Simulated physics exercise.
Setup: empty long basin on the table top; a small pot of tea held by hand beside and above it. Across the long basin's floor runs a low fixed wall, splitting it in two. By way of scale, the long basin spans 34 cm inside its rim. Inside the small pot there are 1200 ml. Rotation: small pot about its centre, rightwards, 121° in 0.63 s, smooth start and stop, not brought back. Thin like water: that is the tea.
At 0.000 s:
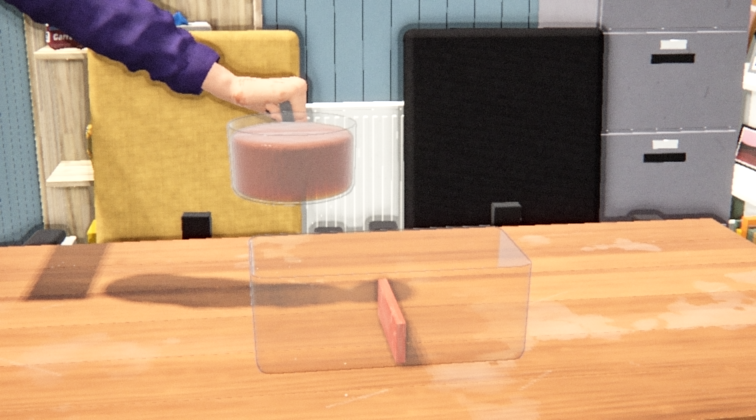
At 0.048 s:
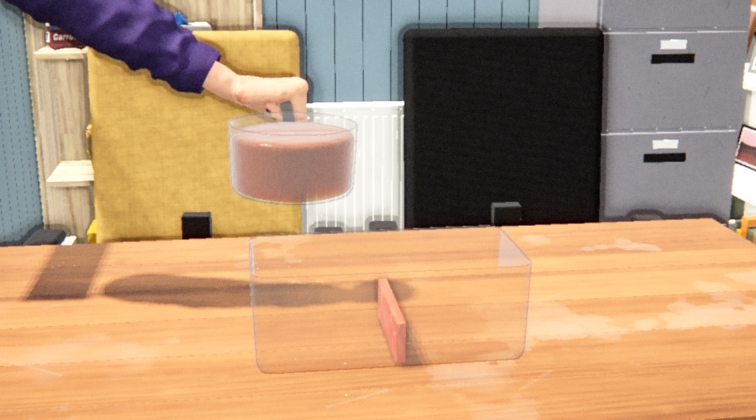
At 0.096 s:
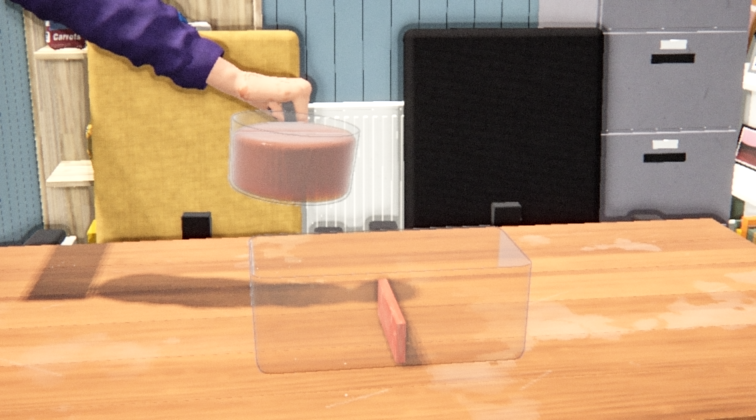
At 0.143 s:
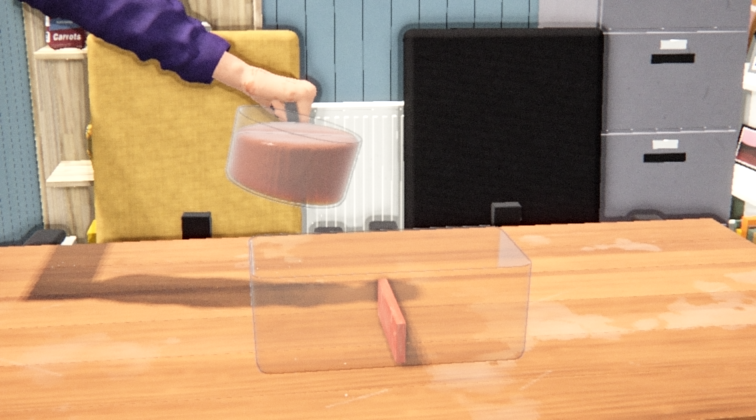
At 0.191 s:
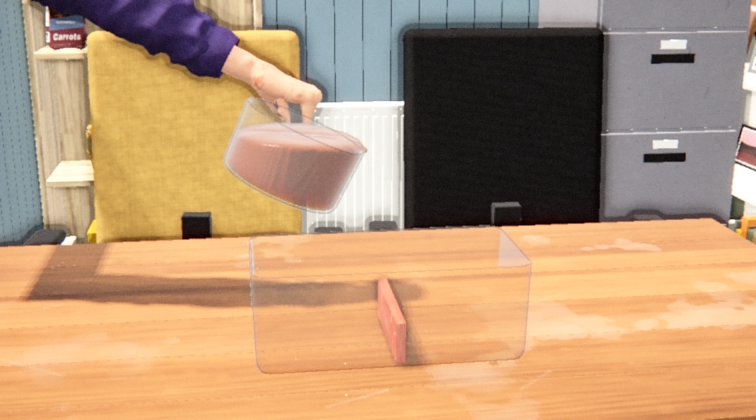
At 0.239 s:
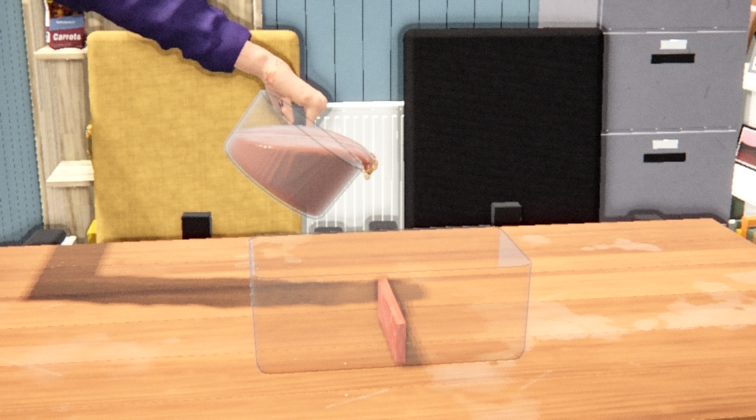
On a wooden table, a hand in a purple sleeve held a clear pot of brownish-pink liquid above an empty see-through basin with a small divider, then tilted it rightward until liquid reached over the rim.
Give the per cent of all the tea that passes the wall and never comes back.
I would say 45 percent.
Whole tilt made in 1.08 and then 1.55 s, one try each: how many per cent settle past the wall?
65 per cent first, 70 per cent second.
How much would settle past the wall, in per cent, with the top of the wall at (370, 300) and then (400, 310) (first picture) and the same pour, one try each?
Some 65 in a hundred, then some 40 in a hundred.
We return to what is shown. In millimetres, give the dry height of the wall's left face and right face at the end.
The left comes to roughly 30 mm and the right to roughly 32 mm.
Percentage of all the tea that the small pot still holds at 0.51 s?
Roughly 18 percent.
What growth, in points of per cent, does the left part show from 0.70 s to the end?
Around 5 in a hundred.
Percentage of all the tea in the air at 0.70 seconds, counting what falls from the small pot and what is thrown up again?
Airborne fraction: Approx. 7 %.
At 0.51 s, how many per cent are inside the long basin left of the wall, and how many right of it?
Left: Around 14. Right: Around 38.
After 0.51 s the tilt is 110° and 17 per cent is still to pour, 14 is left of the wall and 38 right of it.
After 0.70 s the tilt is 121° and 1 per cent is still to pour, 48 is left of the wall and 44 right of it.
After 0.91 s the tilt is 121° and 0 per cent is still to pour, 52 is left of the wall and 45 right of it.
After 1.13 s the tilt is 121° and 0 per cent is still to pour, 53 is left of the wall and 45 right of it.
In the end 53 per cent lies left of the wall, 45 right of it and 2 outside.
